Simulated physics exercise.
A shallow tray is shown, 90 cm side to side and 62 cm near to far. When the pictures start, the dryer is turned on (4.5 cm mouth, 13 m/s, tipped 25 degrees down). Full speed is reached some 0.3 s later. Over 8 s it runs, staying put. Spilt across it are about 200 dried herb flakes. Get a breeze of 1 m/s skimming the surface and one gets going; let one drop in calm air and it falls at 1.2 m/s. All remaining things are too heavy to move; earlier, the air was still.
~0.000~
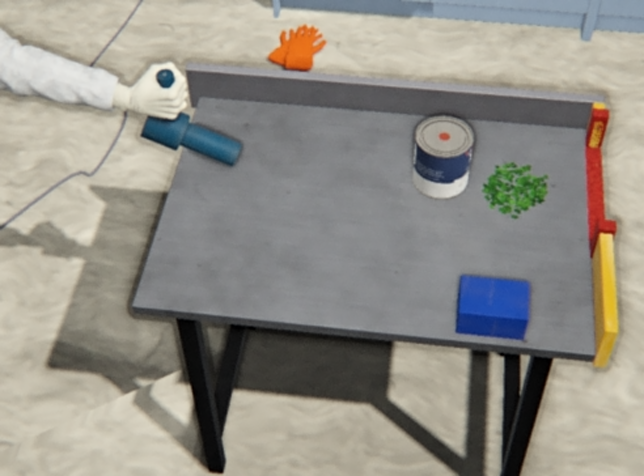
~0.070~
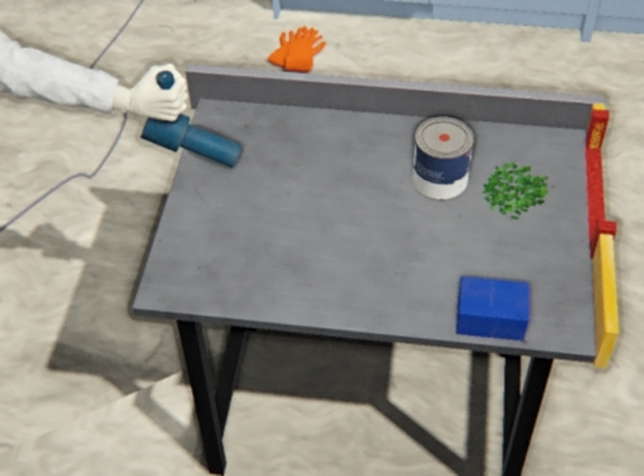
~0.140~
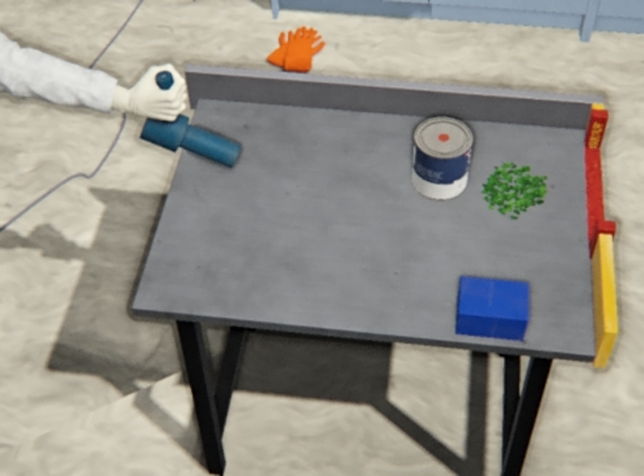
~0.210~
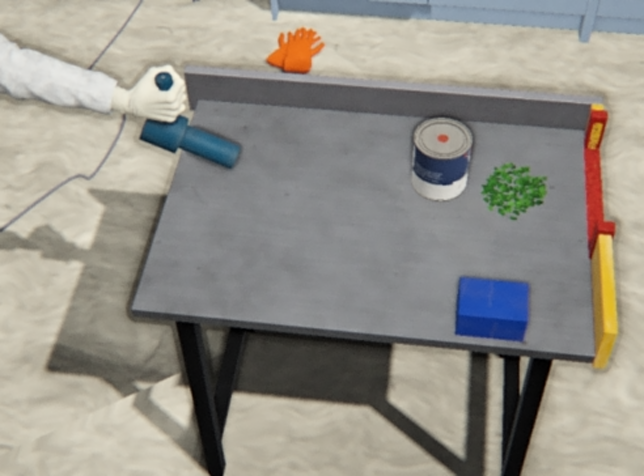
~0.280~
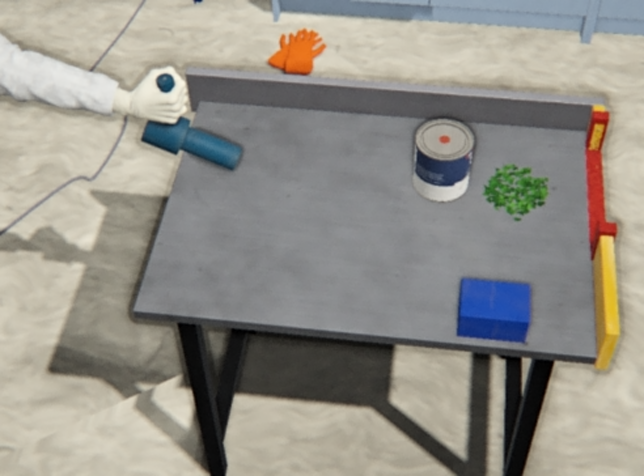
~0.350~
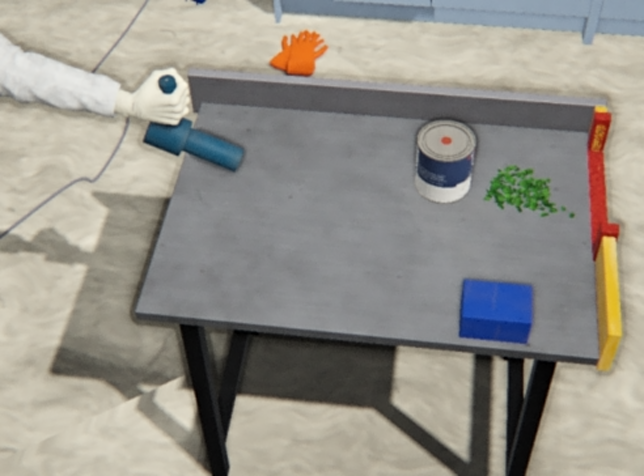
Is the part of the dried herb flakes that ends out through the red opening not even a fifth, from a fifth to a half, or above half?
Of the dried herb flakes, most come out via the red opening.
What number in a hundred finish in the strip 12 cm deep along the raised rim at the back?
2 %.
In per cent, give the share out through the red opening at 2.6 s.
Close to 70 %.
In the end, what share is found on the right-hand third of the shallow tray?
Share at the end: Close to 20 %.
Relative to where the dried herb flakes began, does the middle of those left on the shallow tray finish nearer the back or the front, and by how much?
The middle moved backwards, roughly 5 cm.
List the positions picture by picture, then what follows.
In the first picture, the middle of the dried herb flakes is near (516, 189), none has stirred yet and the mouth of the dryer is at (237, 155).
In the second picture, the middle of the dried herb flakes is near (517, 189), none has stirred yet and the red opening is centred on (590, 197).
In the third picture, the middle of the dried herb flakes is near (516, 189), none has stirred yet, the top of a tin is at (444, 137) and the top of a block is at (494, 298).
In the fourth picture, the middle of the dried herb flakes is near (515, 189) and none has stirred yet.
In the fifth picture, the middle of the dried herb flakes is near (517, 191) and none has stirred yet.
In the sixth picture, the middle of the dried herb flakes is near (523, 191), the farthest in sight from the dryer is at (572, 216) and about 10 % have left their places.
After 1.6 s the count stands so, 50 % are out through the red opening; the middle of those still in play is near (526, 183).
After 2.6 s the count stands so, 66 % are out through the red opening; the middle of those still in play is near (523, 179).
After 4.4 s the count stands so, 75 % are out through the red opening; the middle of those still in play is near (526, 175).
After 8.0 s, at the end, 81 % are out through the red opening; the middle of those still in play is near (532, 173).
